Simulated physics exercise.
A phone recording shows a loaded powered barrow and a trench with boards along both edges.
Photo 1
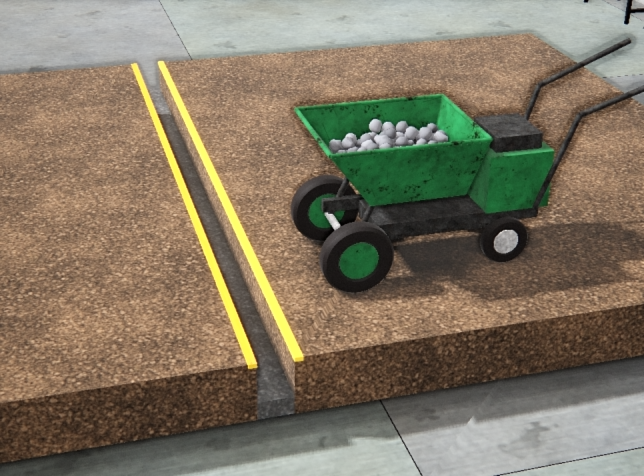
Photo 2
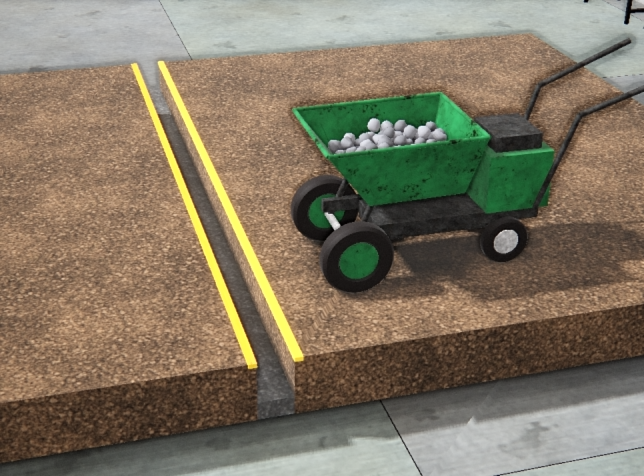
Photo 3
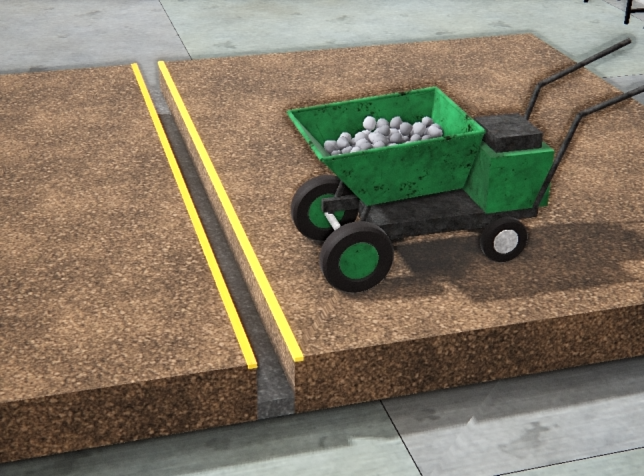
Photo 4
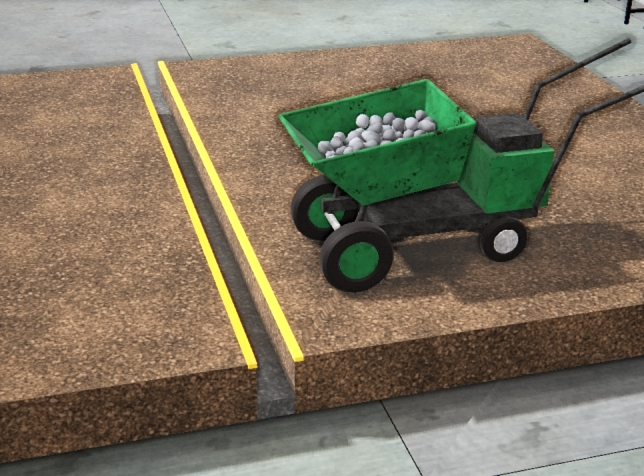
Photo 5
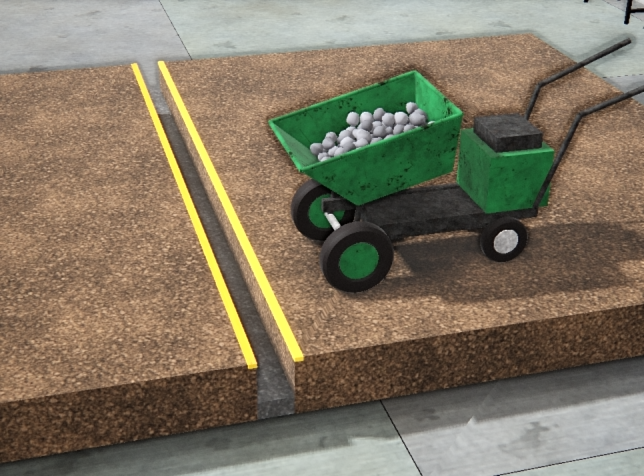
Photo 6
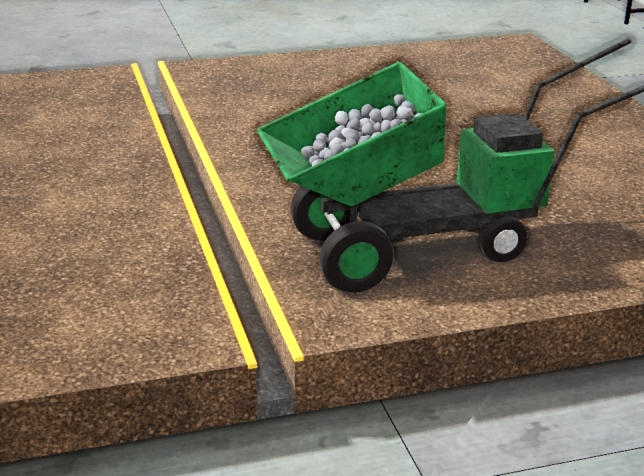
Green skip of a powered barrow loaded with round grey cobbles tilting gradually forward to the left beside a yellow-edged trench.
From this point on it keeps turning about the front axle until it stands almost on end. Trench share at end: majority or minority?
Smaller portion.
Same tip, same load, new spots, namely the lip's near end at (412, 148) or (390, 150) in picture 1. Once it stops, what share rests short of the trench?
About 40 %, then 20 %.
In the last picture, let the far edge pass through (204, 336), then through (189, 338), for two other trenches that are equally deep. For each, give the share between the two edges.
Roughly 70 percent first and 90 percent second.
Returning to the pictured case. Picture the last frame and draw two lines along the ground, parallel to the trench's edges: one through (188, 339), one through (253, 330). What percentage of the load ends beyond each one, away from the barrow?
In order, some 40 % then some 90 %.
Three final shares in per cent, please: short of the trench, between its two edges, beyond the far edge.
Short 0 %, between 15 %, beyond 85 %.
Shortly afterwards, skip tipped steeply; the whole lot in the skip.
Next, skip tipped right over; the bulk in the skip; near a quarter beyond it; only a few falling.
Some moments later, skip tipped right over; a little in the skip; only a few in or heaped over the trench; the bulk beyond it.
In the end, skip tipped right over; only a few in the skip; a little in or heaped over the trench; the bulk beyond it.
